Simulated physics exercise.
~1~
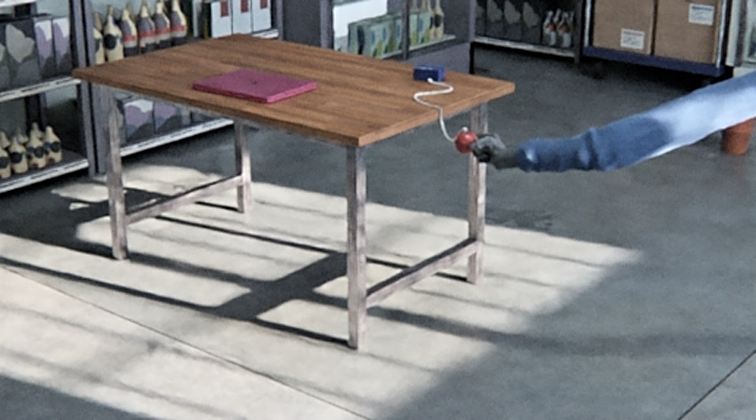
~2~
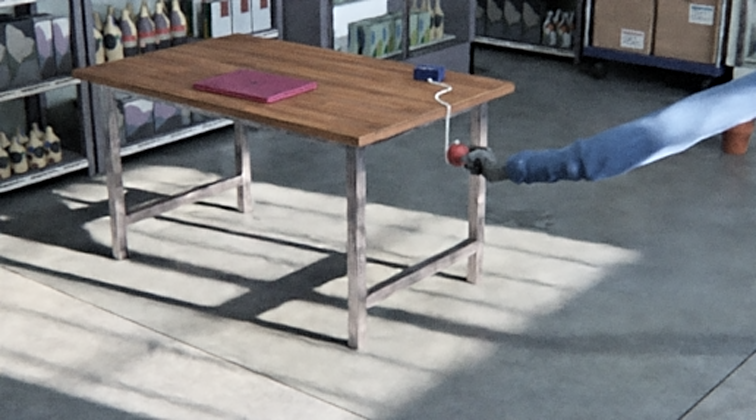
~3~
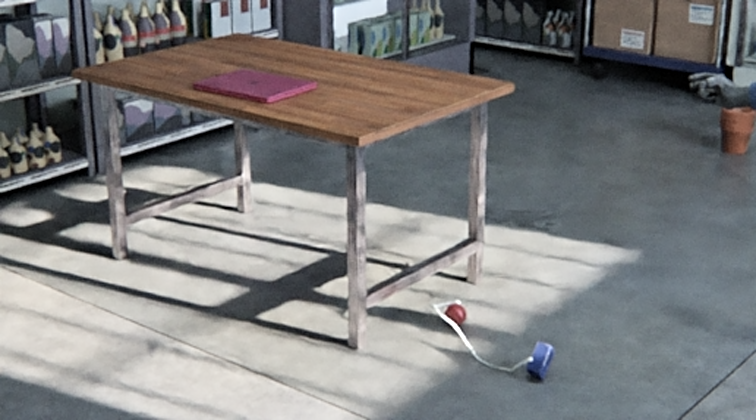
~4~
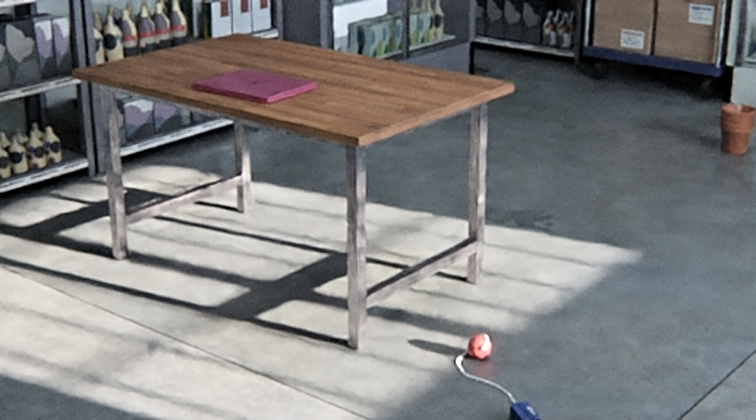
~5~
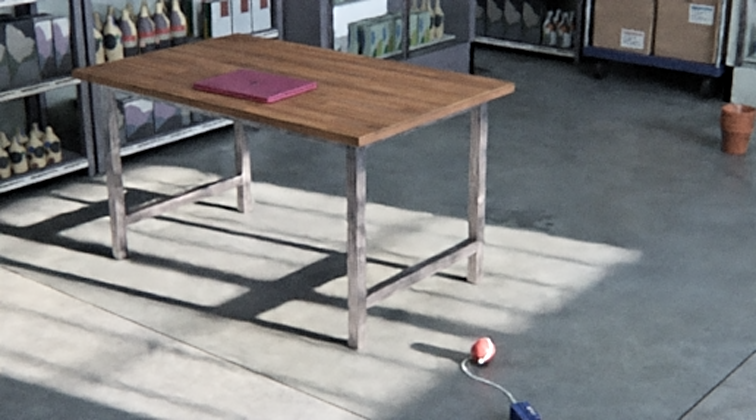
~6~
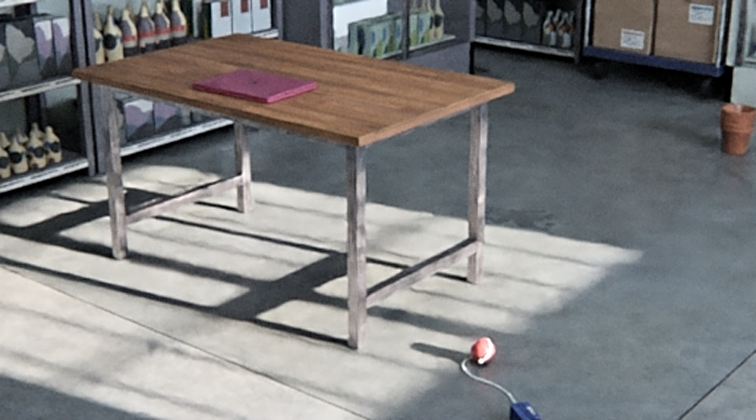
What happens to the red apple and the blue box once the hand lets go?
The red apple drops all the way to the floor, and the blue box is dragged off the table and ends up on the floor too.
